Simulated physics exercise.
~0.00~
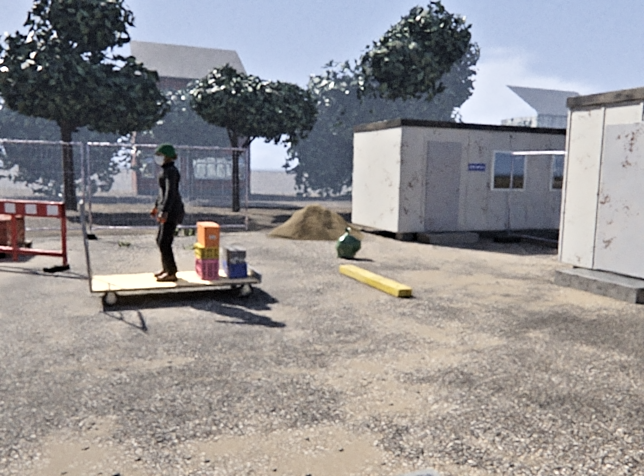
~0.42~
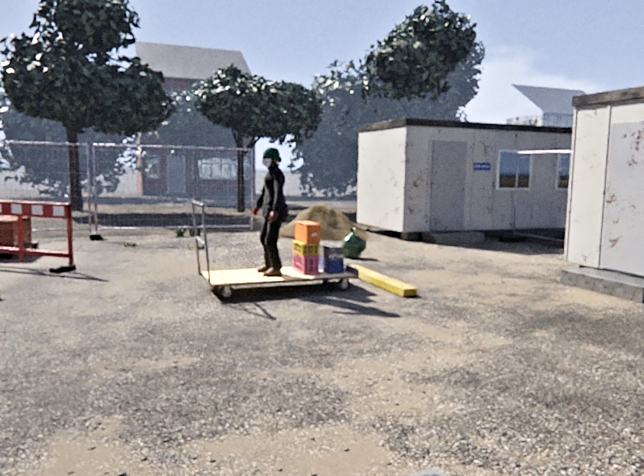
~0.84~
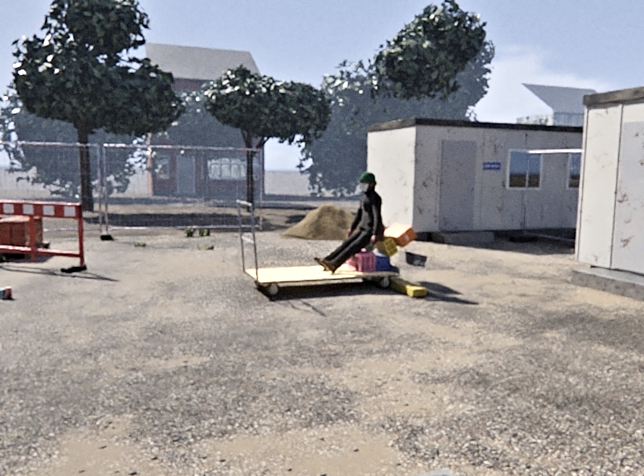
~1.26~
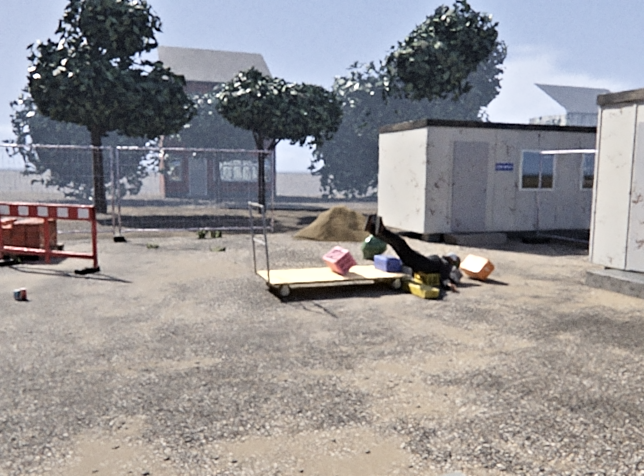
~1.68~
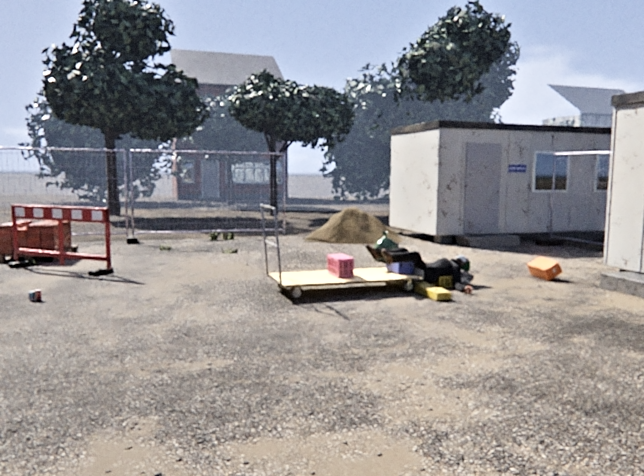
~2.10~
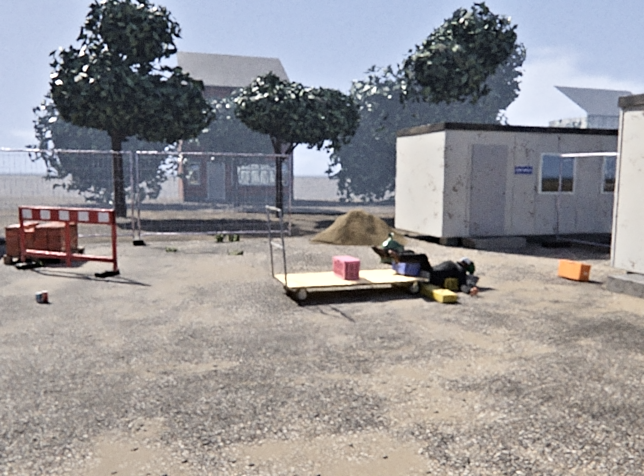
A flat cart carrying a standing worker and a few colourful crates rolled right across a gravel yard and stopped dead against a yellow beam, pitching the worker off the front with several crates, while a pink crate stayed aboard and an orange one tumbled farthest.
